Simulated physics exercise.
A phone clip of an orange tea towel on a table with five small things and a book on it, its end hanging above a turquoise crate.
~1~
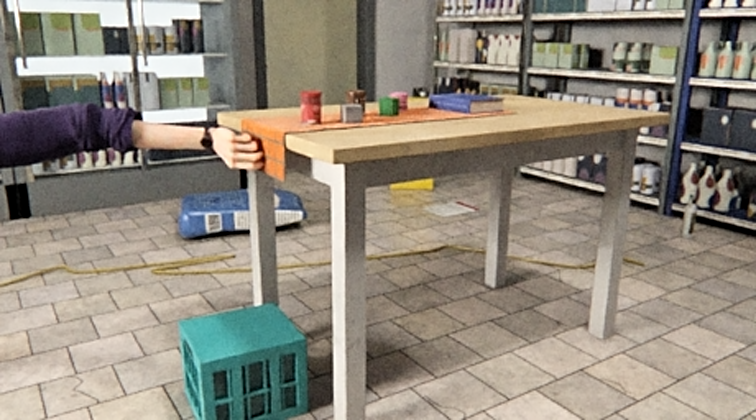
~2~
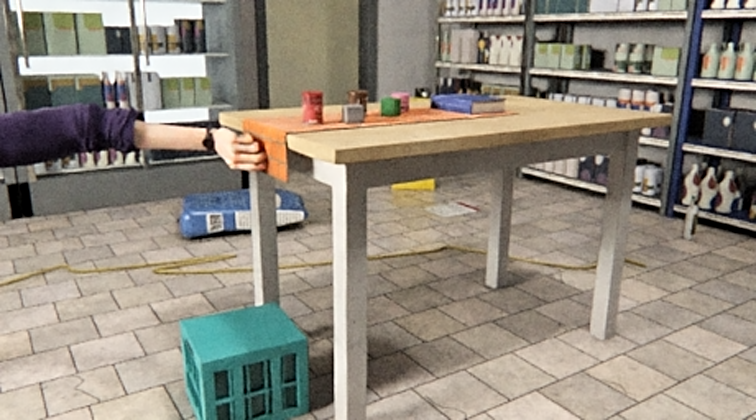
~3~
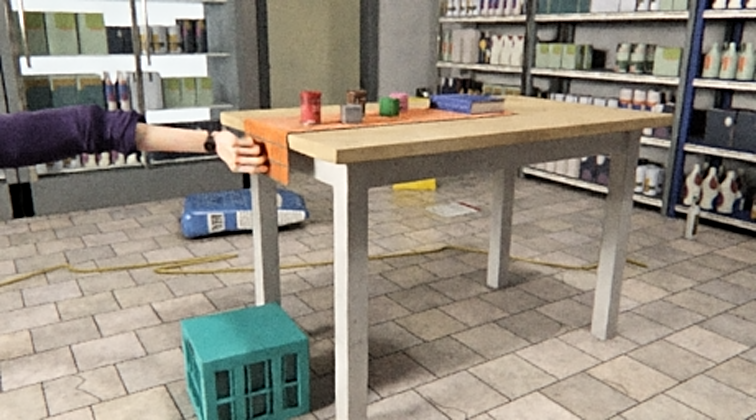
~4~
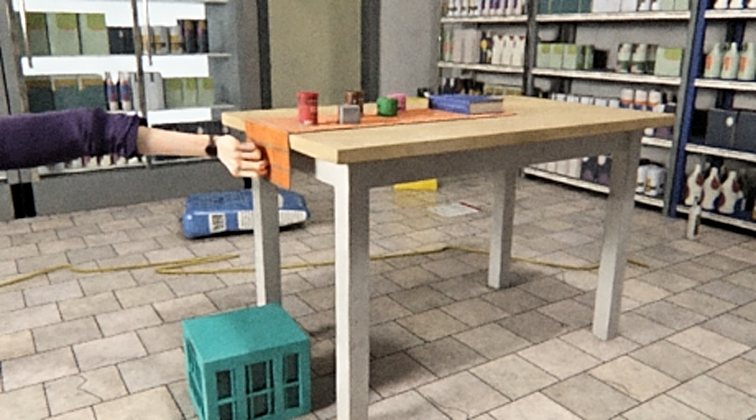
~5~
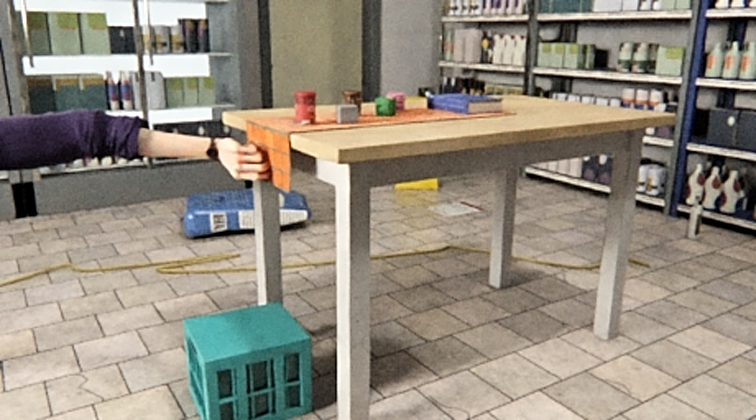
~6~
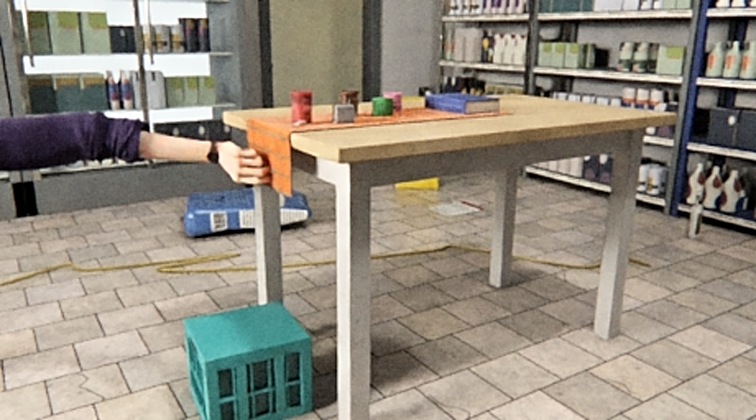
Orange cloth on a wooden table being drawn slightly over the edge by a hand at left, small items and book shifting left.
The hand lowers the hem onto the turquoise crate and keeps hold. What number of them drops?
Over the edge go four.
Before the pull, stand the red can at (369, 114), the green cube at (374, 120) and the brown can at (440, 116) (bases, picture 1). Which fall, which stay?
The red can tumbles off, the green cube drops off, the brown can stays on.
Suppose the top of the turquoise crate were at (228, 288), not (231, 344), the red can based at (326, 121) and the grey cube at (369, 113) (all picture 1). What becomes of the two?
The red can goes over; the grey cube does not fall.
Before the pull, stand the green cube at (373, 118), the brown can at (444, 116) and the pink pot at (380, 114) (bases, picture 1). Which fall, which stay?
The green cube goes over, the brown can remains up, the pink pot falls.
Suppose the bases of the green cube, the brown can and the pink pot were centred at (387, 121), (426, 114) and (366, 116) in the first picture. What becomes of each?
The green cube drops off, the brown can stays on, the pink pot falls.
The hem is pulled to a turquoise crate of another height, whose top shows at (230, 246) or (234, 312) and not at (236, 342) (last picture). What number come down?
In that case 1 and 3.
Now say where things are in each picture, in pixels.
The first picture shows hem (286, 183); red can (311, 92); grey cube (351, 105); brown can (356, 91); green cube (389, 98); pink pot (399, 93); top of the crate (231, 344).
The second picture shows hem (289, 183); red can (313, 92).
The third picture shows hem (288, 187); grey cube (351, 105).
The fourth picture shows hem (290, 191); brown can (354, 91); top of the crate (235, 344).
The fifth picture shows hem (290, 194); green cube (386, 98).
The sixth picture shows hem (292, 198); red can (301, 92); grey cube (343, 105); brown can (349, 90); green cube (383, 98); pink pot (393, 93).
Soon after, hem near (270, 222); red can gone.
Then, hem near (269, 272); red can and grey cube gone.
Further on, hem on the crate; red can, grey cube, brown can and green cube gone.
At rest, hem on the crate; red can, grey cube, brown can and green cube gone. The table loses four.
